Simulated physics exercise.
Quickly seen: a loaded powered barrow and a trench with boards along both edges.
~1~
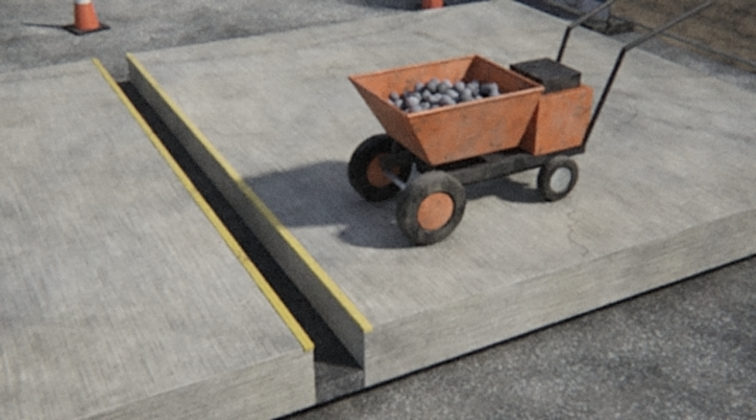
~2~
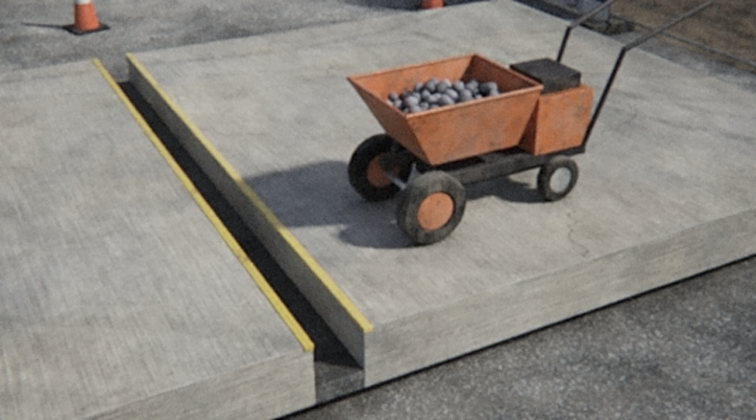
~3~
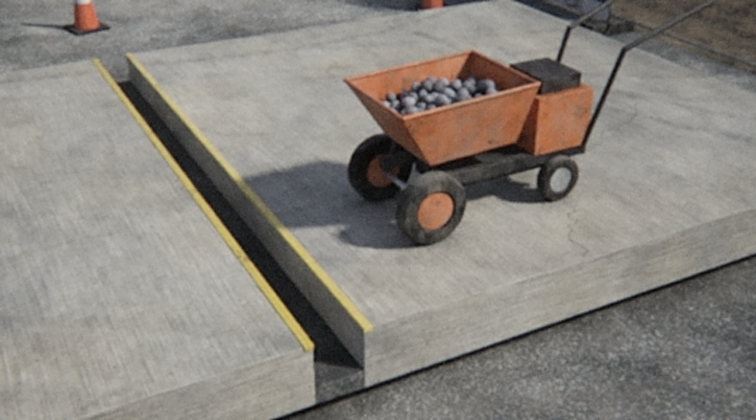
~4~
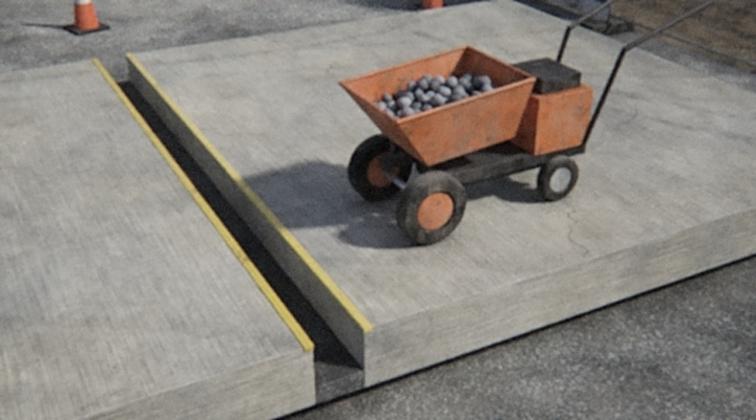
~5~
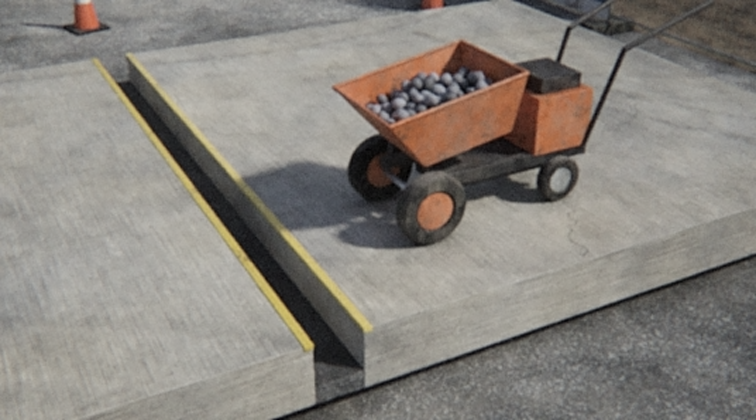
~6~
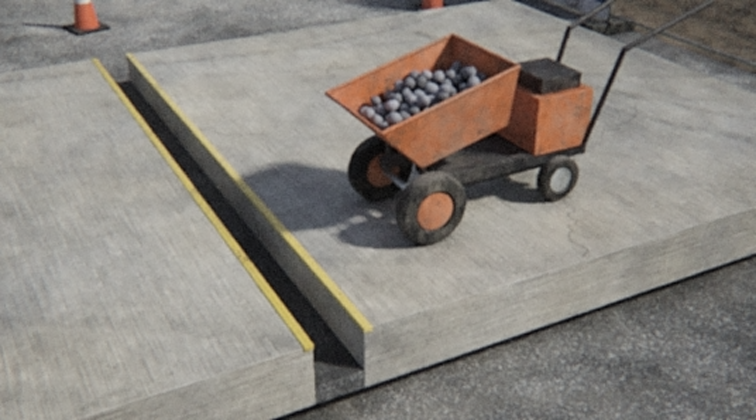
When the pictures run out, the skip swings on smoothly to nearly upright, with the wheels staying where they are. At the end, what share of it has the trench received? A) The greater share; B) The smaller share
Option A: The greater share.
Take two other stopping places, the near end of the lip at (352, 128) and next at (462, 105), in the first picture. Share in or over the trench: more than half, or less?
The lesser portion first, the lesser portion second.
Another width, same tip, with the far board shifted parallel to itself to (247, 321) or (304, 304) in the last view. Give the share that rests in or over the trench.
About 90 %, then 50 %.
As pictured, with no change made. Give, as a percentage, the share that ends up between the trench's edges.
That share is close to 80 %.
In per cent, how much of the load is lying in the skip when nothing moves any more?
Estimate: 5 %, roughly.
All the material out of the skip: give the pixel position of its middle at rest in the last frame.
(279, 270).
Just after the last frame, skip tipped steeply; every one in the skip.
A moment on, skip tipped right over; almost all in the skip; just a few short of the trench; just a few in or heaped over the trench; just a few falling.
Further on, skip tipped right over; roughly a third in the skip; about a tenth short of the trench; roughly two thirds in or heaped over the trench; just a few beyond it.
When it is over, skip tipped right over; just a few in the skip; about a tenth short of the trench; the larger part in or heaped over the trench; just a few beyond it.
